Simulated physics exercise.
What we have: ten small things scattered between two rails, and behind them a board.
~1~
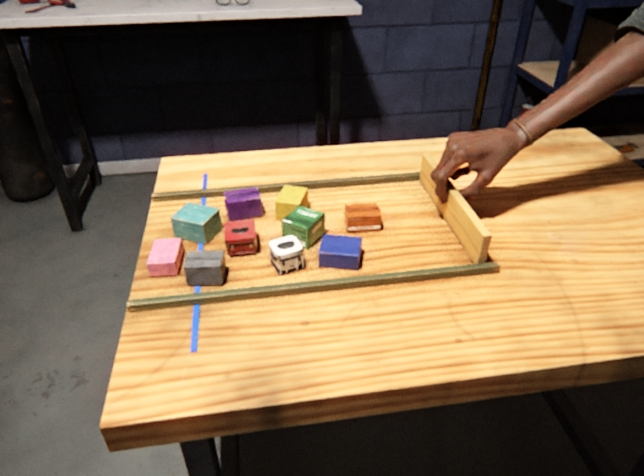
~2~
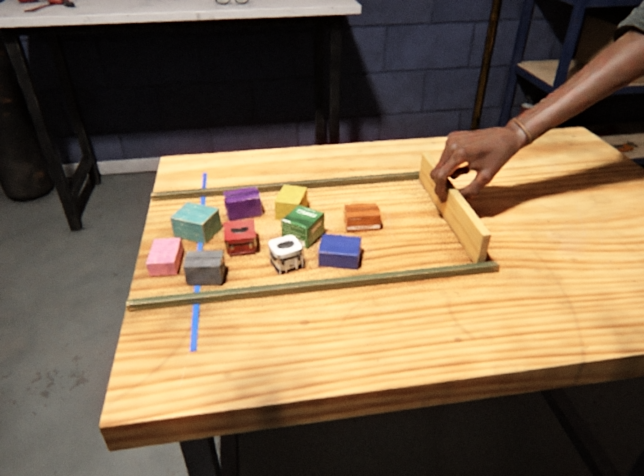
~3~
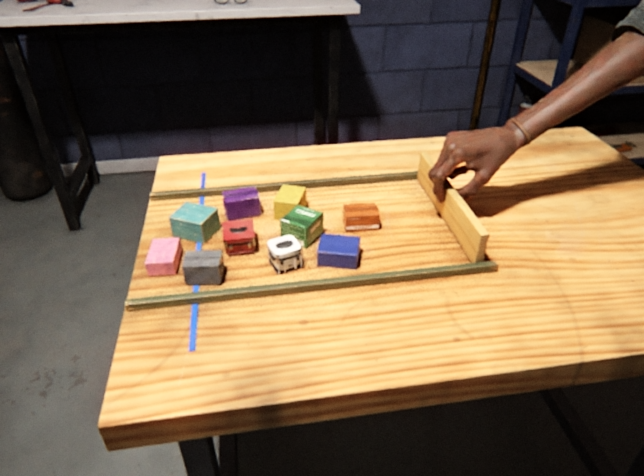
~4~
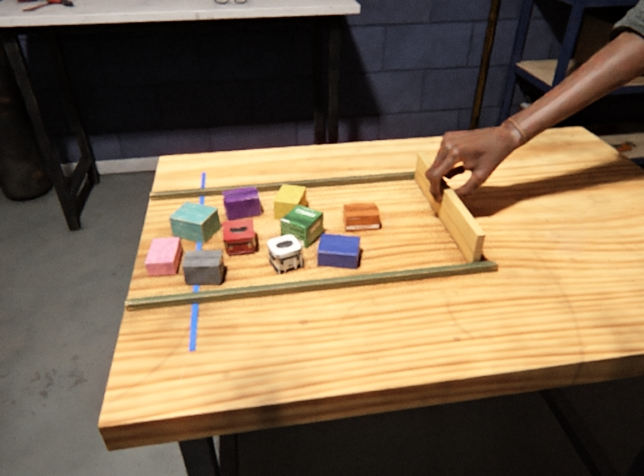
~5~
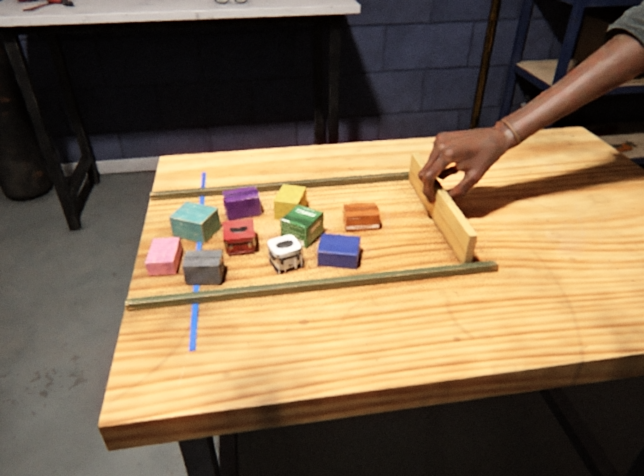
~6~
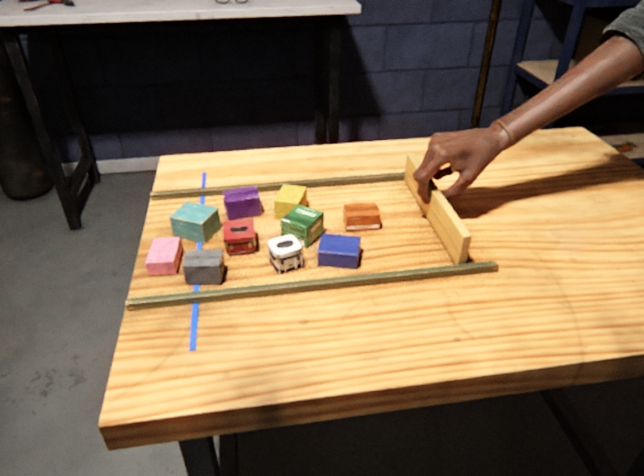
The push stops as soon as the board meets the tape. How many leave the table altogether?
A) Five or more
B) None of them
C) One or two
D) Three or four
Answer: D.
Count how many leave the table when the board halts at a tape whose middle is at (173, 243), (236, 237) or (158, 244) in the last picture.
Try 1: 7; try 2: 1; try 3: 7.
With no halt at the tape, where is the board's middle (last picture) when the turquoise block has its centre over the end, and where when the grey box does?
Near (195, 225), then near (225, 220).
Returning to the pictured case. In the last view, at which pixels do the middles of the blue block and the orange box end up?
First (175, 271), then (181, 232).
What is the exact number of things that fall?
Count of fallen: 3.
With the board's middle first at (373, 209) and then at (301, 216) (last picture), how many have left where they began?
The count reaches 1 first and 6 second.
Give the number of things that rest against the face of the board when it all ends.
3 of them.
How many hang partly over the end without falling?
Overhanging ones - 4.
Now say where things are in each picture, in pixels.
In the first picture, pink block (166, 257); turquoise block (197, 223); grey box (206, 268); board (450, 204); tape (201, 242).
In the second picture, turquoise block (196, 223); white case (286, 255).
In the third picture, grey box (204, 268); green box (302, 226).
In the fourth picture, pink block (164, 256); red case (239, 237).
In the fifth picture, turquoise block (195, 222); purple box (242, 203).
In the sixth picture, pink block (165, 256); turquoise block (196, 222); grey box (204, 267); board (433, 204); tape (200, 240).
Soon after, none off yet; pink block at rest near (165, 256); turquoise block at rest near (196, 222); grey box at rest near (204, 267).
After that, none off yet; pink block moving near (159, 257); turquoise block at rest near (193, 222); grey box displaced a little near (188, 271).
In the end, the number that fall off is three or four; gone, red case, grey box and pink block.
